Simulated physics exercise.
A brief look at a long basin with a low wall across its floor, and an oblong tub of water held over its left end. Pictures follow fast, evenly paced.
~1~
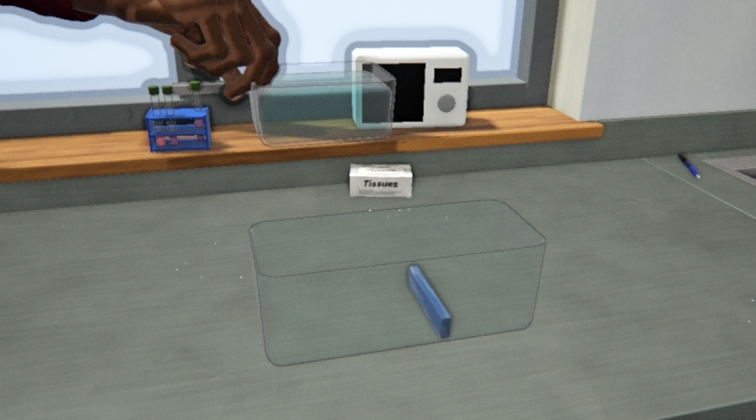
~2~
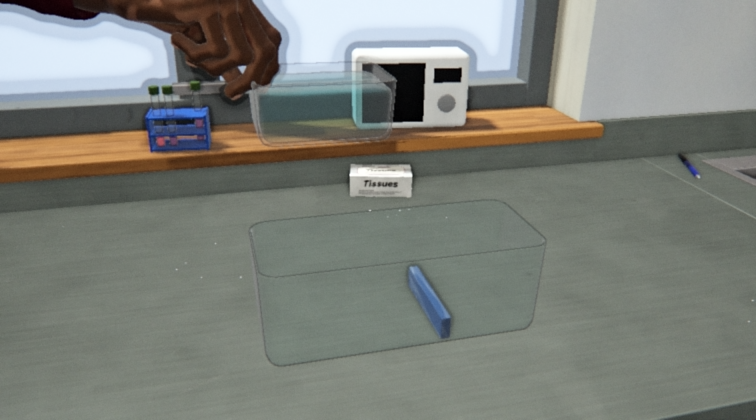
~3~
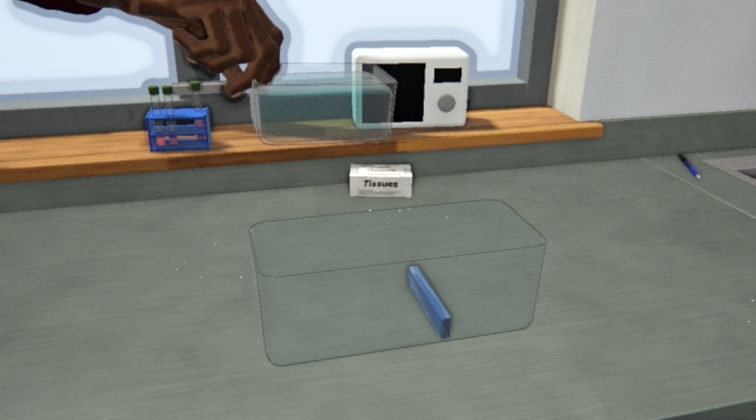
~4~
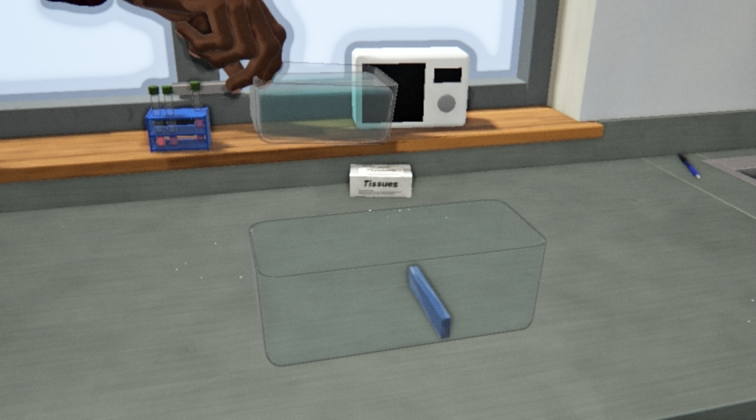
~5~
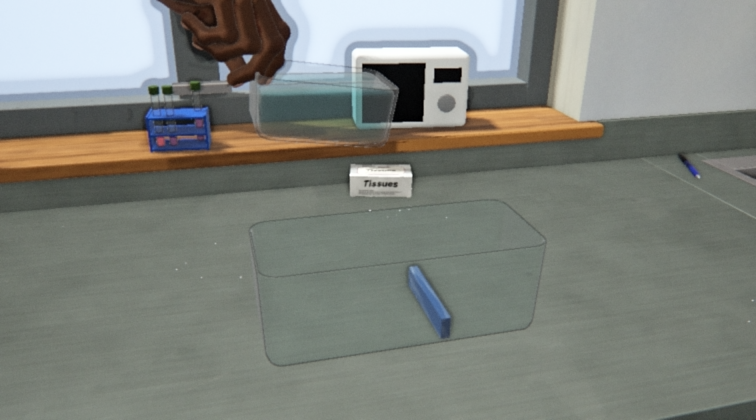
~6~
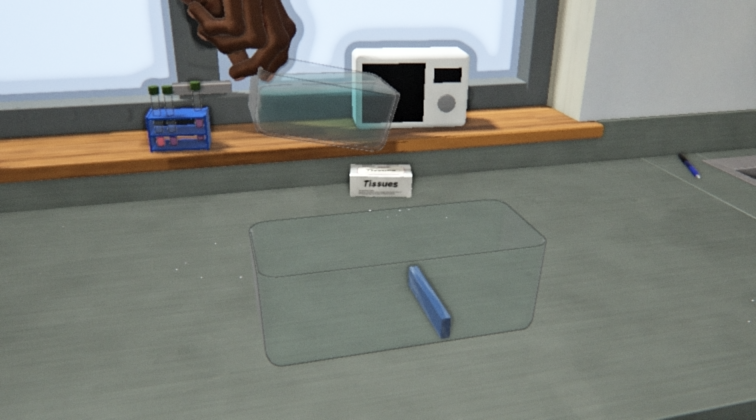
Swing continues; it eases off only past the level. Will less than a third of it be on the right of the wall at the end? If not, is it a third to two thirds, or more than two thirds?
No, a third to two thirds.
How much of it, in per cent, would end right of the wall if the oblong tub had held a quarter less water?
Roughly 55 in a hundred.
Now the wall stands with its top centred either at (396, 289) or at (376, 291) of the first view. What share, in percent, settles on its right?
Respectively 75 and 85 per cent, approximately.
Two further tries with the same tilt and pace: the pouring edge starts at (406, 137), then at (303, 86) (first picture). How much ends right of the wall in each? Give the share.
Roughly 55 per cent, and 15 per cent.
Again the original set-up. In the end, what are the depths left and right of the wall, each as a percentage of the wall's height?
Close to 40 for the left and 80 for the right.
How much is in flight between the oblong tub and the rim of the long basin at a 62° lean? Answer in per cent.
Some 40 per cent, I'd say.
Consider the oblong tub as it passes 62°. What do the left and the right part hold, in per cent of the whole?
Left side 5 in a hundred, right side 25 in a hundred.
A moment on, the oblong tub is tipped part way and 34 per cent is still to pour, 4 is left of the wall and 24 right of it.
Next, the oblong tub is tipped on its side and 6 per cent is still to pour, 25 is left of the wall and 60 right of it.
Then the oblong tub is tipped right over and 0 per cent is still to pour, 44 is left of the wall and 53 right of it.
Later the oblong tub is tipped right over and 0 per cent is still to pour, 44 is left of the wall and 53 right of it.
Finally, 44 per cent lies left of the wall, 53 right of it and 3 outside.
